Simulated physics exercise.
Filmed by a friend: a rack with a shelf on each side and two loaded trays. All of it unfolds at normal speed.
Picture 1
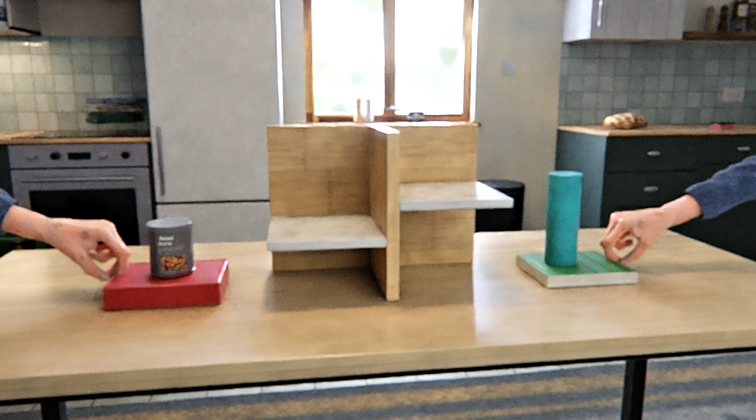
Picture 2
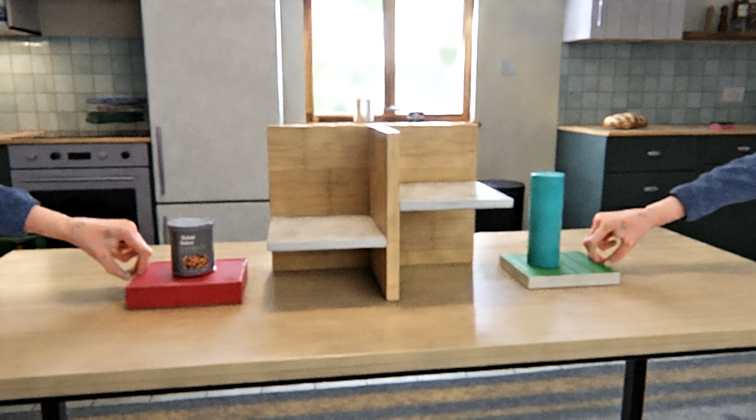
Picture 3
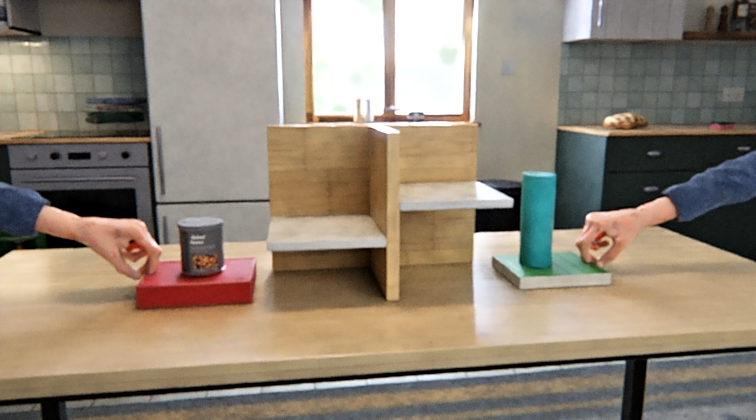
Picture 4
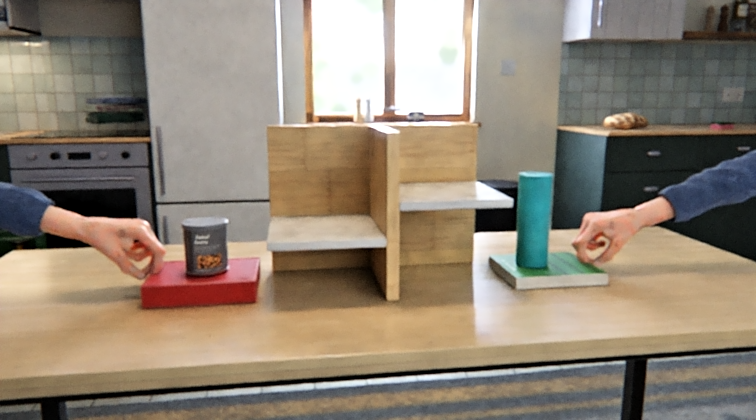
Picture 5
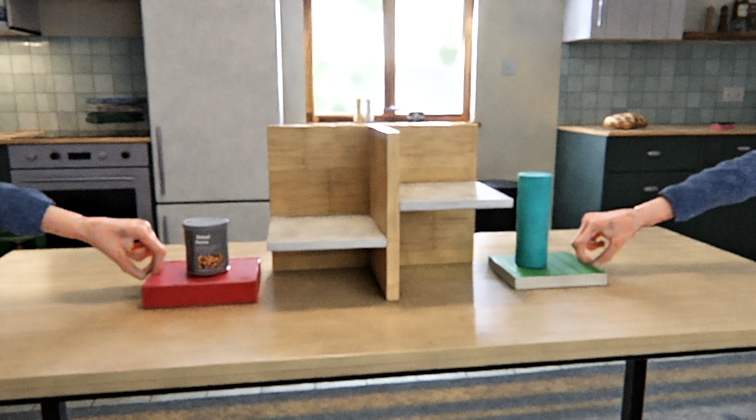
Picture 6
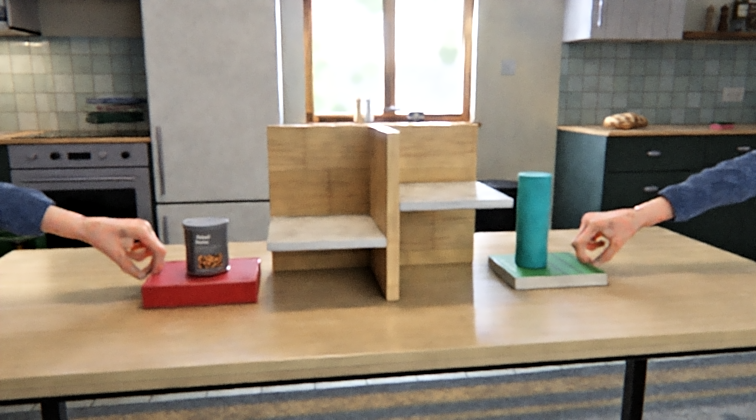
Two hands slide a red tray and a green book slightly inward, then stay still.
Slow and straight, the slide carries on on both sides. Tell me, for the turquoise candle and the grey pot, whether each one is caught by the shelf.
Result: The turquoise candle is caught, the grey pot is caught.
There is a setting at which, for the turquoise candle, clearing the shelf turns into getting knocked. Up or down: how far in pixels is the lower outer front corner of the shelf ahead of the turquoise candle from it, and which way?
Up, by 24 pixels.
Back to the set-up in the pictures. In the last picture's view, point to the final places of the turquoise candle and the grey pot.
The turquoise candle ends at (505, 252) and the grey pot at (220, 270).
Then, 1.26 s on from there, turquoise candle turned 59° from its first pose near (510, 229); grey pot pushed back on its carrier near (247, 245).
In the end, the turquoise candle strikes the shelf, near (505, 252); the grey pot strikes the shelf, near (220, 270).
